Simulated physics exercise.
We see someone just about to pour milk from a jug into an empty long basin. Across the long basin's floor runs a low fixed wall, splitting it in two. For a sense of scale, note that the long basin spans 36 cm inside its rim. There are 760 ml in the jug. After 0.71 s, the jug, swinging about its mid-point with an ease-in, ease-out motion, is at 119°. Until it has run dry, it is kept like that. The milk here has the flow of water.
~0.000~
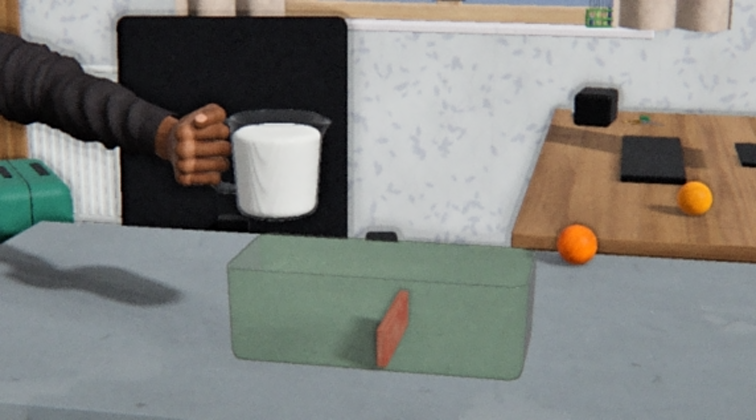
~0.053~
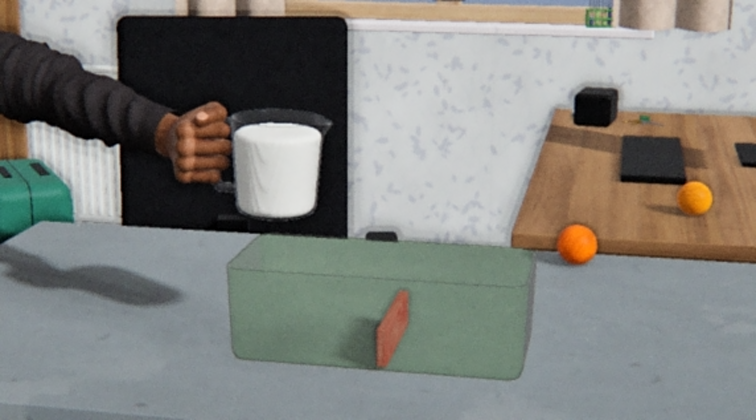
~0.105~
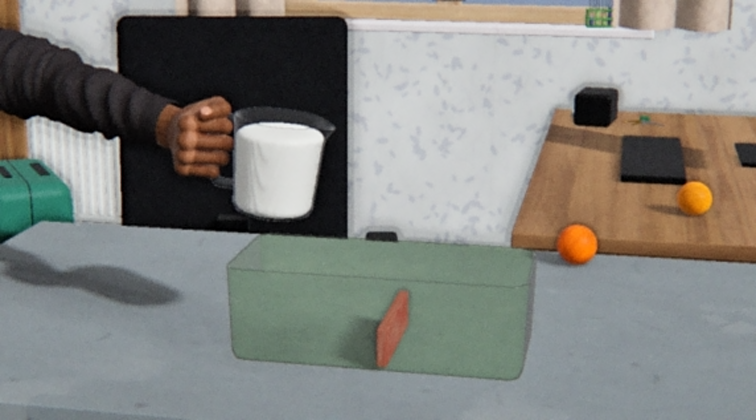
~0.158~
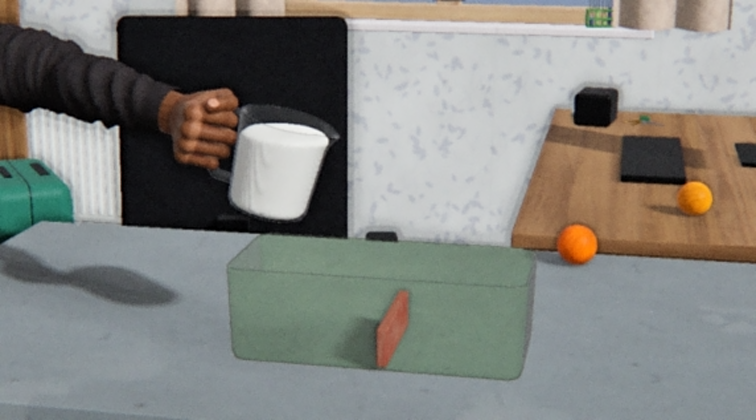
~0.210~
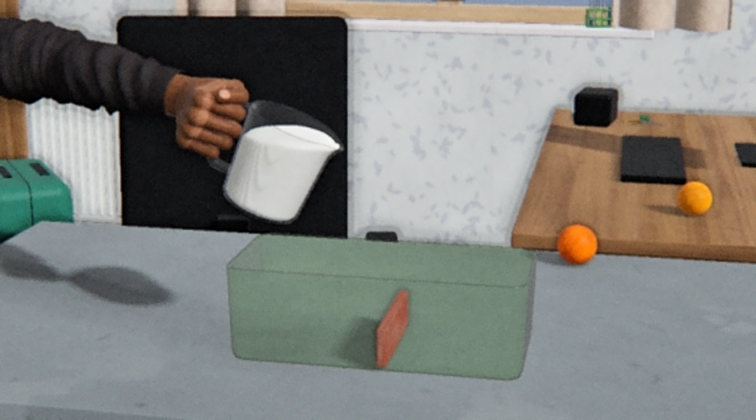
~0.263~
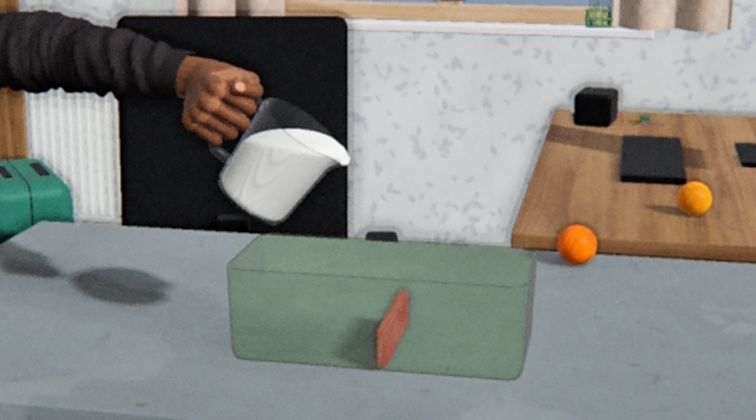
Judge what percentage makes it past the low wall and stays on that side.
Some 17 per cent makes it over and stays.
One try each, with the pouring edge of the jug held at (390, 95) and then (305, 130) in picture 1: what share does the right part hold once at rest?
I'd expect close to 90 per cent and then close to 5 per cent.
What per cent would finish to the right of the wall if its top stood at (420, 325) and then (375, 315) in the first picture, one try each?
First 15, then 40 per cent.
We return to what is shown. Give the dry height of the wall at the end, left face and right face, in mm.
I'd say some 26 mm on the left and some 42 mm on the right.
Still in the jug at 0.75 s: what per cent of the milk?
Remaining share: Approx. 4 %.
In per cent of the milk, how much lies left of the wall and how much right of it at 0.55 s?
Lab note: Left near 22 %, right near 12.
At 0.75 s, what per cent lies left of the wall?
Around 76 in a hundred.
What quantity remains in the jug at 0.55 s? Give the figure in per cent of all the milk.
I reckon about 44 in a hundred is still held.
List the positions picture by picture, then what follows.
In the first picture, it leans 0°; its right rim is at (330, 122); the milk meets the walls at (237, 130) and (320, 134); the long basin's rim runs from (243, 251) to (532, 269); the wall's top is at (393, 311).
In the second picture, it leans 2°; its right rim is at (331, 123); the milk meets the walls at (238, 129) and (321, 134).
In the third picture, it leans 6°; its right rim is at (335, 128); the milk meets the walls at (240, 128) and (323, 136).
In the fourth picture, it leans 14°; its right rim is at (339, 137); the milk meets the walls at (245, 130) and (329, 139).
In the fifth picture, it leans 24°; its right rim is at (344, 148); the milk meets the walls at (243, 140) and (339, 143).
In the sixth picture, it leans 36°; its right rim is at (346, 163); the milk meets the walls at (238, 150) and (340, 153); 1 per cent is over the edge.
After 0.55 s the tilt is 104° and 44 per cent is still to pour, 22 is left of the wall and 11 right of it.
After 0.75 s the tilt is 119° and 4 per cent is still to pour, 76 is left of the wall and 13 right of it.
After 0.97 s the tilt is 119° and 0 per cent is still to pour, 80 is left of the wall and 17 right of it.
After 1.21 s the tilt is 119° and 0 per cent is still to pour, 80 is left of the wall and 17 right of it.
In the end 80 per cent lies left of the wall, 17 right of it and 3 outside.
